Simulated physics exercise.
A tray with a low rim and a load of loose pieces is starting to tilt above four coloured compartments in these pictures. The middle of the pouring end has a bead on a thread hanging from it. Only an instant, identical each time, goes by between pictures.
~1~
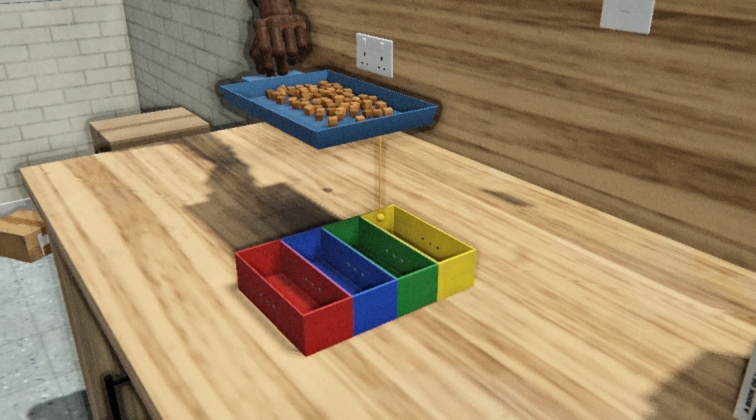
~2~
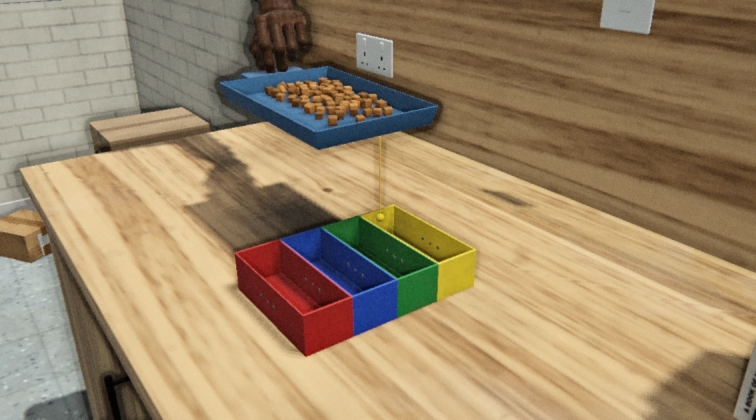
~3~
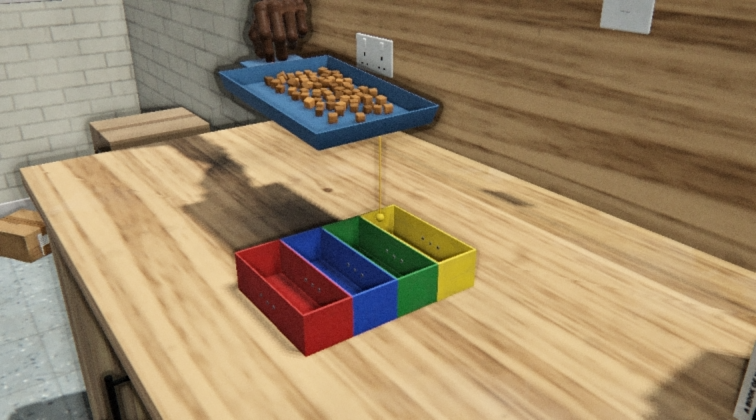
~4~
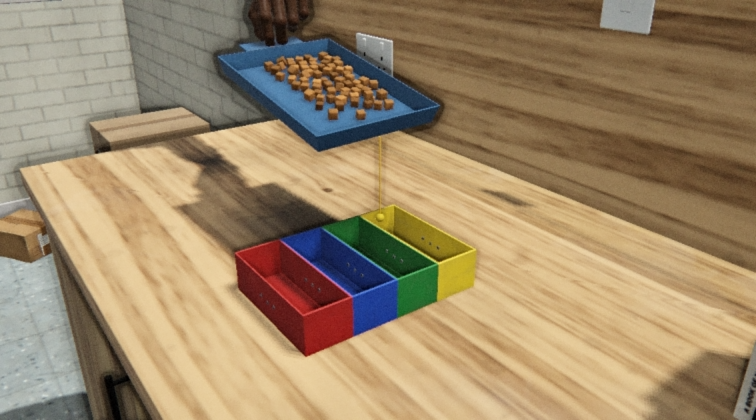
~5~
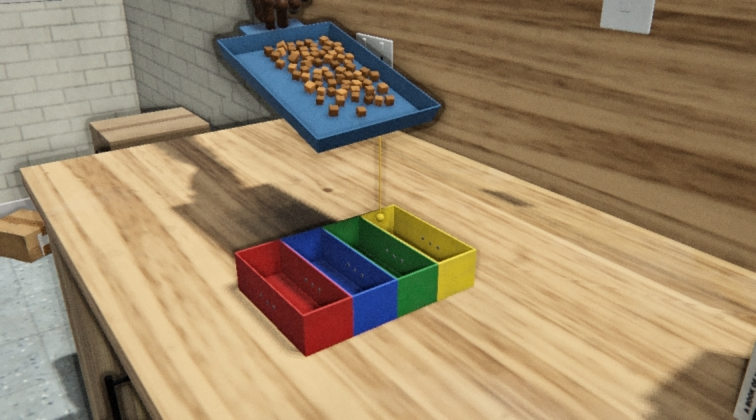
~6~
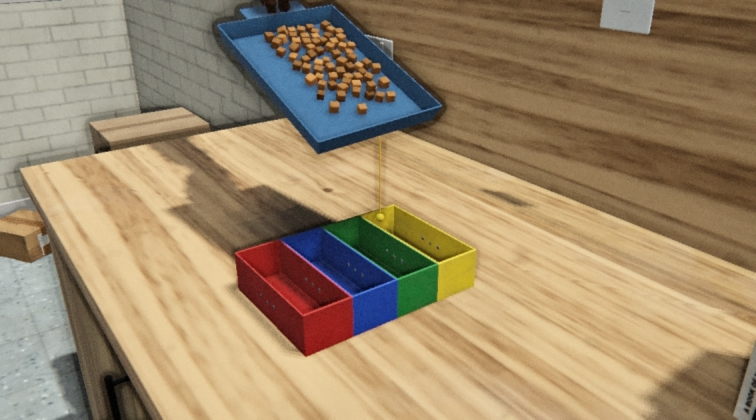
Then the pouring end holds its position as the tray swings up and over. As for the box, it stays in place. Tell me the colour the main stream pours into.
The main stream pours into the blue cell.
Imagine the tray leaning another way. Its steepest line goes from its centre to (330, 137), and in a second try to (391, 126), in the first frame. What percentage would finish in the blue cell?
Lab note: Case 1 near 70 %, case 2 near 0 %.
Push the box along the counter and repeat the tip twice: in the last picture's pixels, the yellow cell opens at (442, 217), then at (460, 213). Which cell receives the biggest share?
First place: The cell in red; second place: That red cell.
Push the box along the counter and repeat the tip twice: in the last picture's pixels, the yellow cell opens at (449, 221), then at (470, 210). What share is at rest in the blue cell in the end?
Trial 1 about 30 %, trial 2 about 20 %.
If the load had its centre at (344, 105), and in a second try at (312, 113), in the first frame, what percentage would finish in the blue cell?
Shares in turn: 40 % and 40 %.
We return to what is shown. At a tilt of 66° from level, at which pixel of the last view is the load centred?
I'd mark it close to (361, 122).
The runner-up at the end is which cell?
The green one.
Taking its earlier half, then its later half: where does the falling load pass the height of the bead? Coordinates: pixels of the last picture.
I'd put it at roughly (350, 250), and after that at roughly (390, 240).
Soon, tray tipped steeply; nearly all on the tray; a small part falling or outside the box.
A while on, tray tipped past a quarter turn; about half on the tray; a small part in the blue cell; a small part in the green cell; a stray few in the red cell; a stray few in the yellow cell; a small part falling or outside the box.
Towards the end, tray tipped past a quarter turn; about half in the blue cell; about a third in the green cell; a small part in the yellow cell; a stray few in the red cell; a stray few falling or outside the box.
Finally, tray tipped past a quarter turn; about half in the blue cell; about a third in the green cell; a small part in the yellow cell; a stray few in the red cell; a stray few outside the box.
